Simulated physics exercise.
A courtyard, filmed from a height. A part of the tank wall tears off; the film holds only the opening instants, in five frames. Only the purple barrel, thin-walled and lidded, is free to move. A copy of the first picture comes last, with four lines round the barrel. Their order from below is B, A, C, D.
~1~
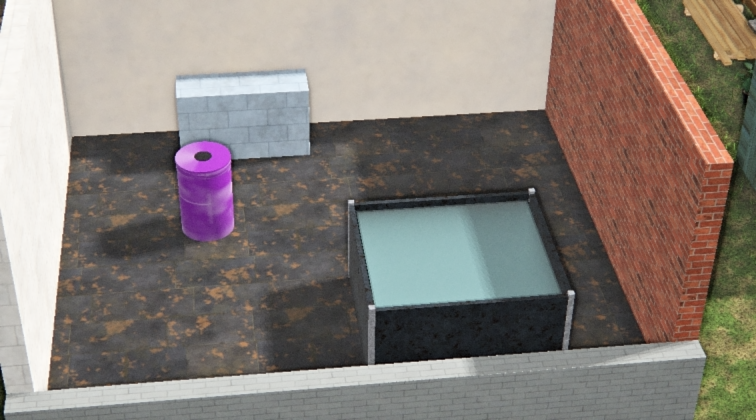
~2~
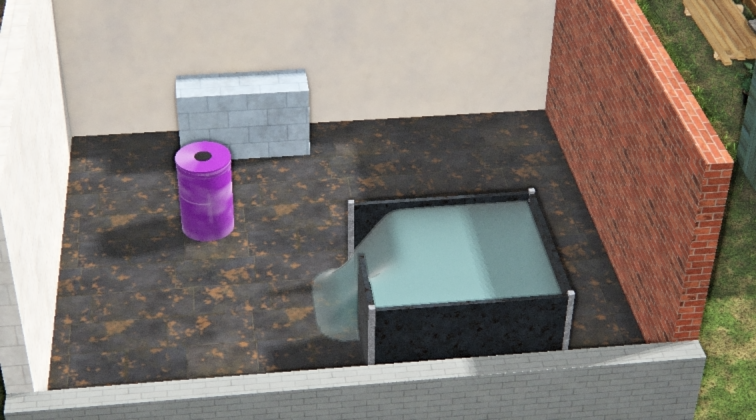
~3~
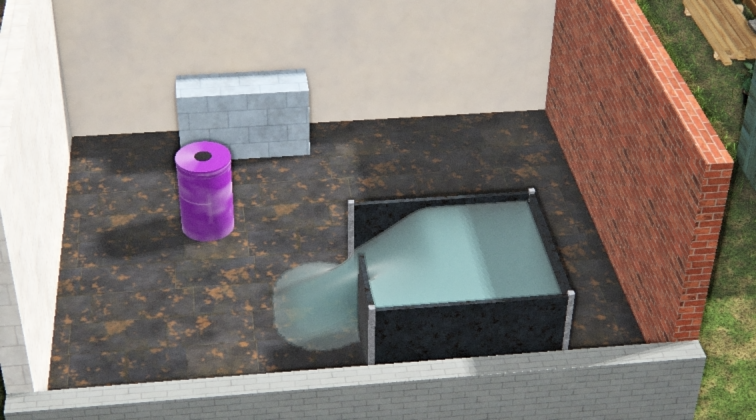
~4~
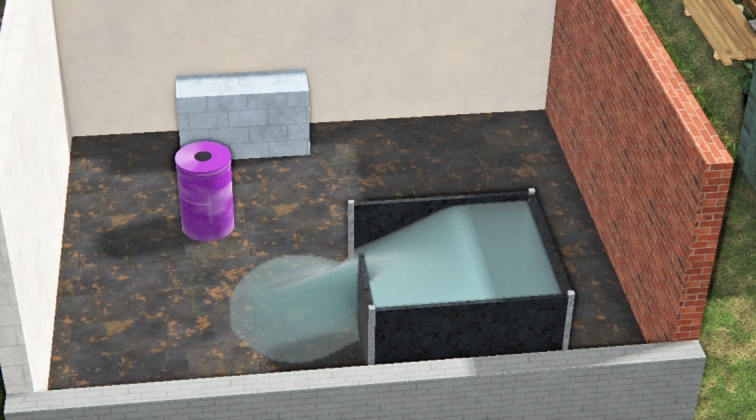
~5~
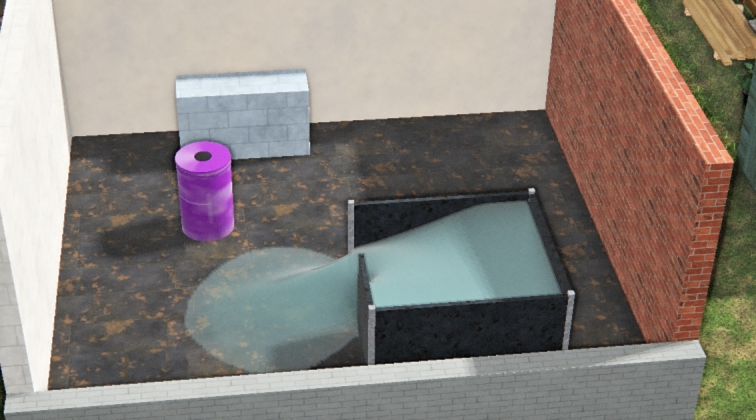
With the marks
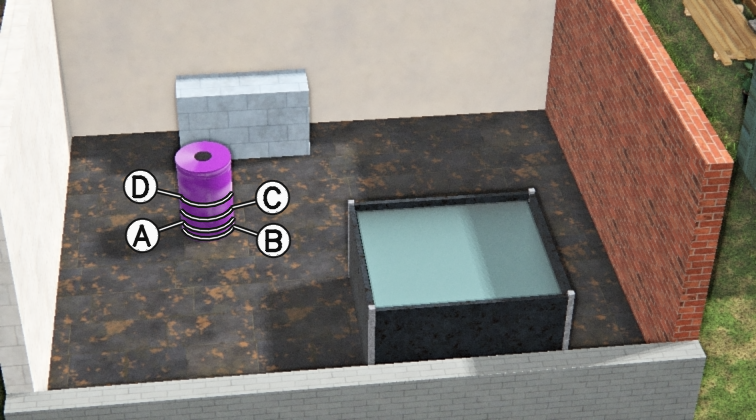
The video shows, from above, a walled yard with a purple barrel, a pale block wall and a full dark-sided tank; water pours out through the tank's left side and spreads leftward across the ground while the barrel stays still.
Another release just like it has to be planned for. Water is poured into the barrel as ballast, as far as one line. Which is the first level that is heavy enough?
C will do.
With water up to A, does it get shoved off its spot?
Yes.
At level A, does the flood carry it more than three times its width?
No, it does not.
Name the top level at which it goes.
A it is.
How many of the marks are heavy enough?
Two.
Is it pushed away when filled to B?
Yes, that goes wrong.
On the marked copy, A at (208, 230); B at (209, 238); C at (207, 219); D at (206, 205); from the bottom up B, A, C, D.
Choosing A, it is pushed about twice its own width away.
Choosing B, it is pushed about 4 times its own width away.
Choosing C, it shifts by a finger or two and stays.
Choosing D, it does not move.
